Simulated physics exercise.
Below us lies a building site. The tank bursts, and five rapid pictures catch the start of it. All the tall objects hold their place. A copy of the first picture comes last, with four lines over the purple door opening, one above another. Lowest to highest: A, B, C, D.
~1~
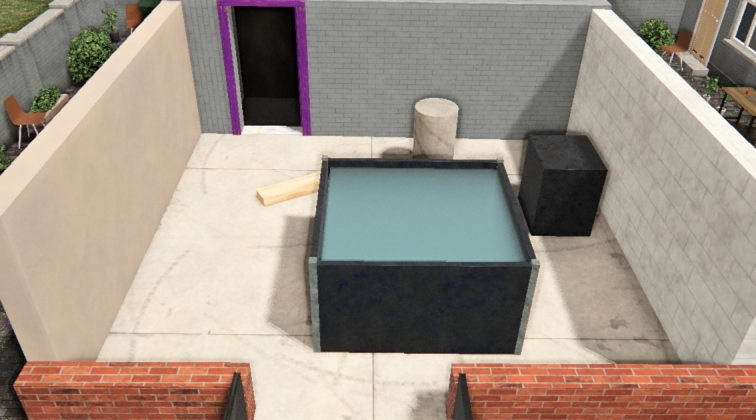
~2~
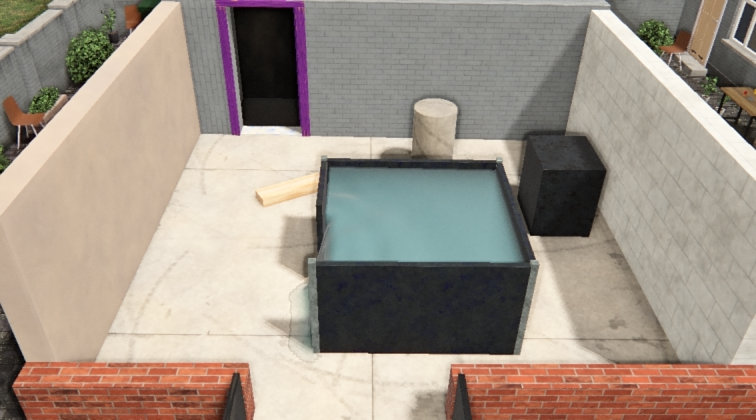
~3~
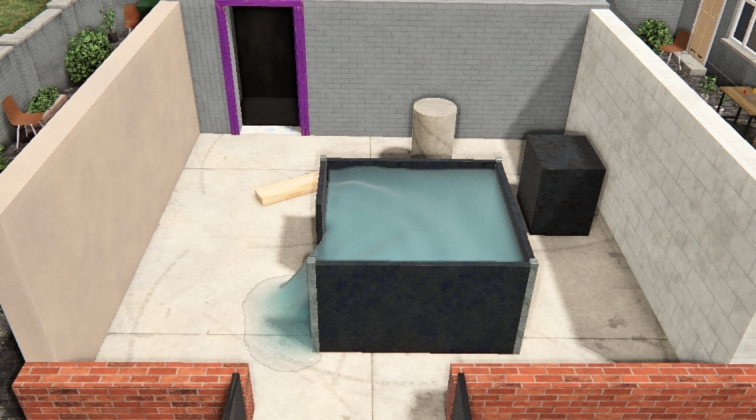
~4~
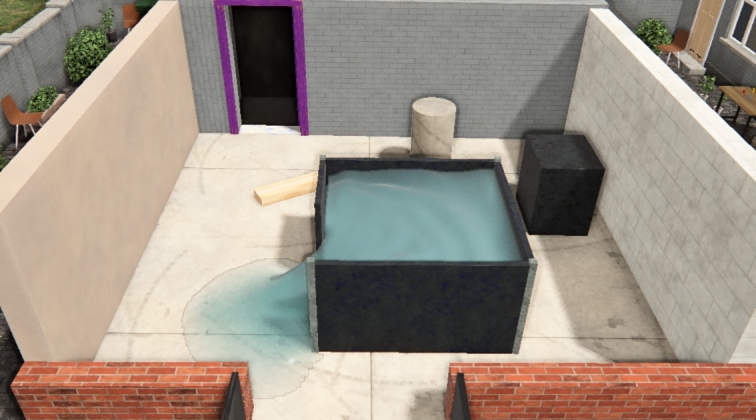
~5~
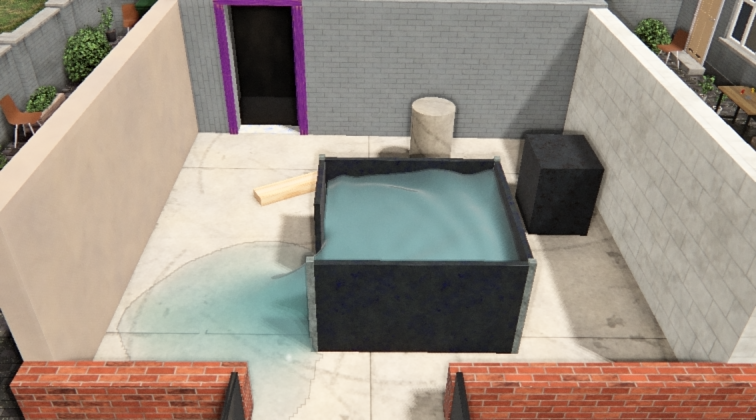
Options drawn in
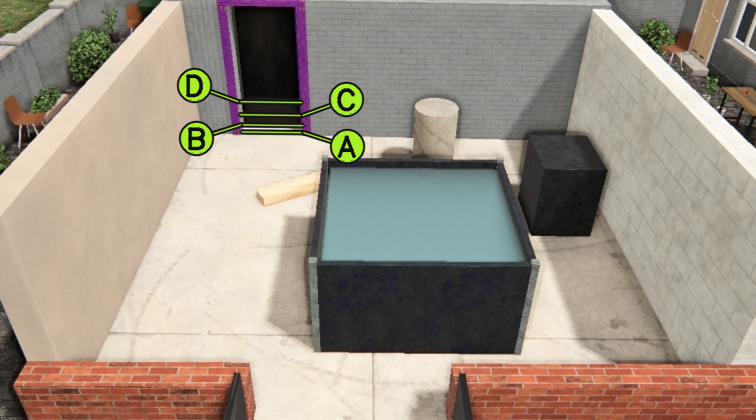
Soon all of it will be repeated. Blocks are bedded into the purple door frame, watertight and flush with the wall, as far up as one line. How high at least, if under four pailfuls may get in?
Choose C.
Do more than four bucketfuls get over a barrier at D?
No.
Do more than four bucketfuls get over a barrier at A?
Yes, it does.
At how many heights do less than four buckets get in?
Two of them.
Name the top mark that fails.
Mark B.
On the marked copy, A at (272, 132); B at (272, 125); C at (271, 115); D at (270, 102); from the bottom up A, B, C, D.
With A, dozens of bucketfuls pour in.
With B, about 13 bucketfuls get in.
With C, a splash gets over, under a bucket.
With D, nothing gets over.
